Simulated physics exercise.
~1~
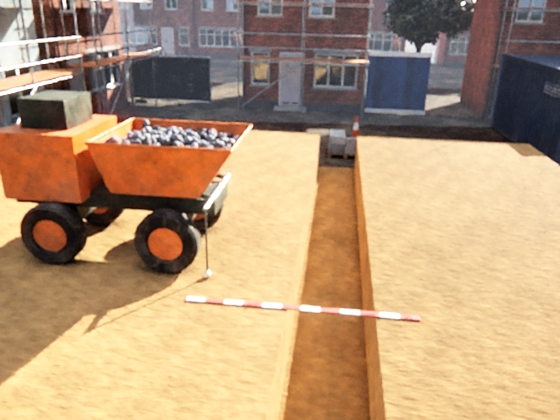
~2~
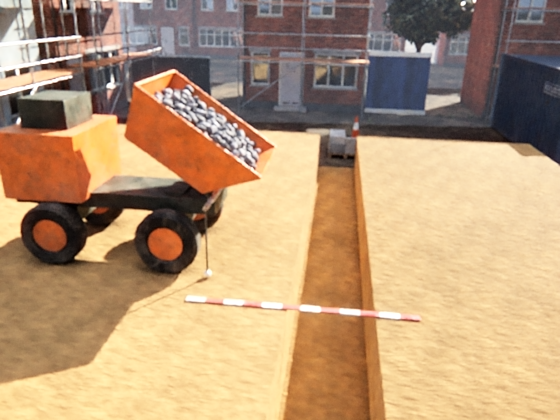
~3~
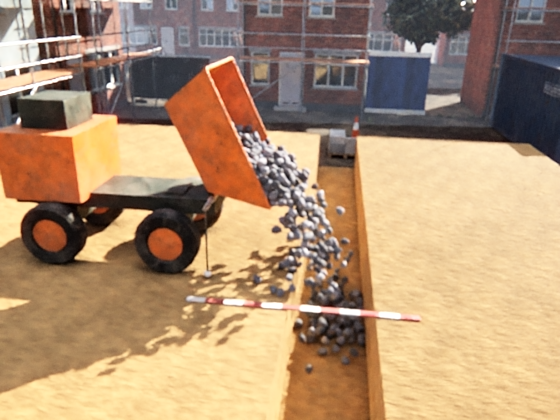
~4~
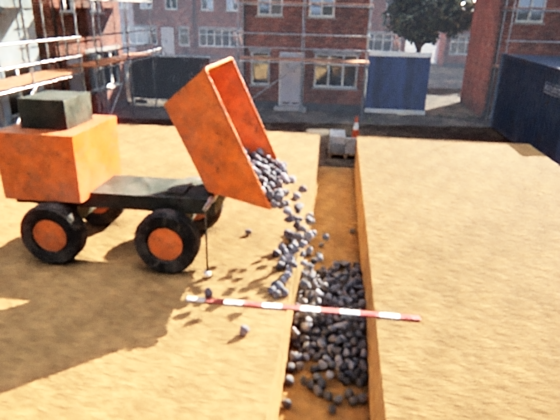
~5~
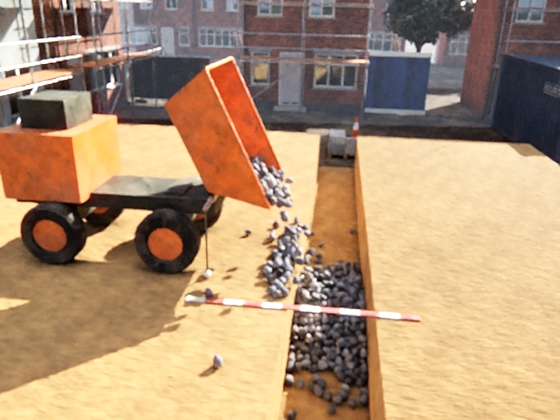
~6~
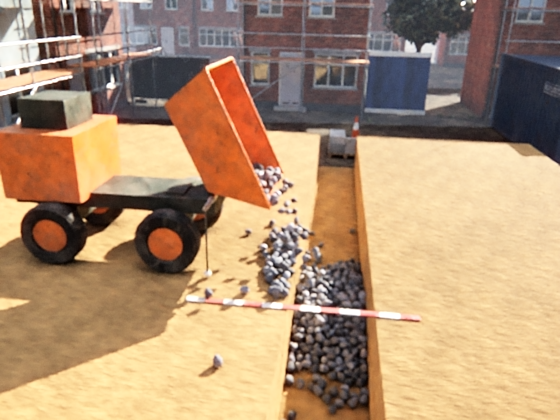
At first an orange dumper stands on sandy ground at the left of a building site, its skip level and full of grey rounded cobbles, with a narrow trench ahead and a red and white banded pole lying across it. The skip tips up toward the right, the stones still inside. It tilts more steeply, and the cobbles pour out over its lip into the trench. The flow thins while the raised skip stays steep. Finally most stones lie heaped in the trench, some rest on its near edge, and a few remain in the skip.
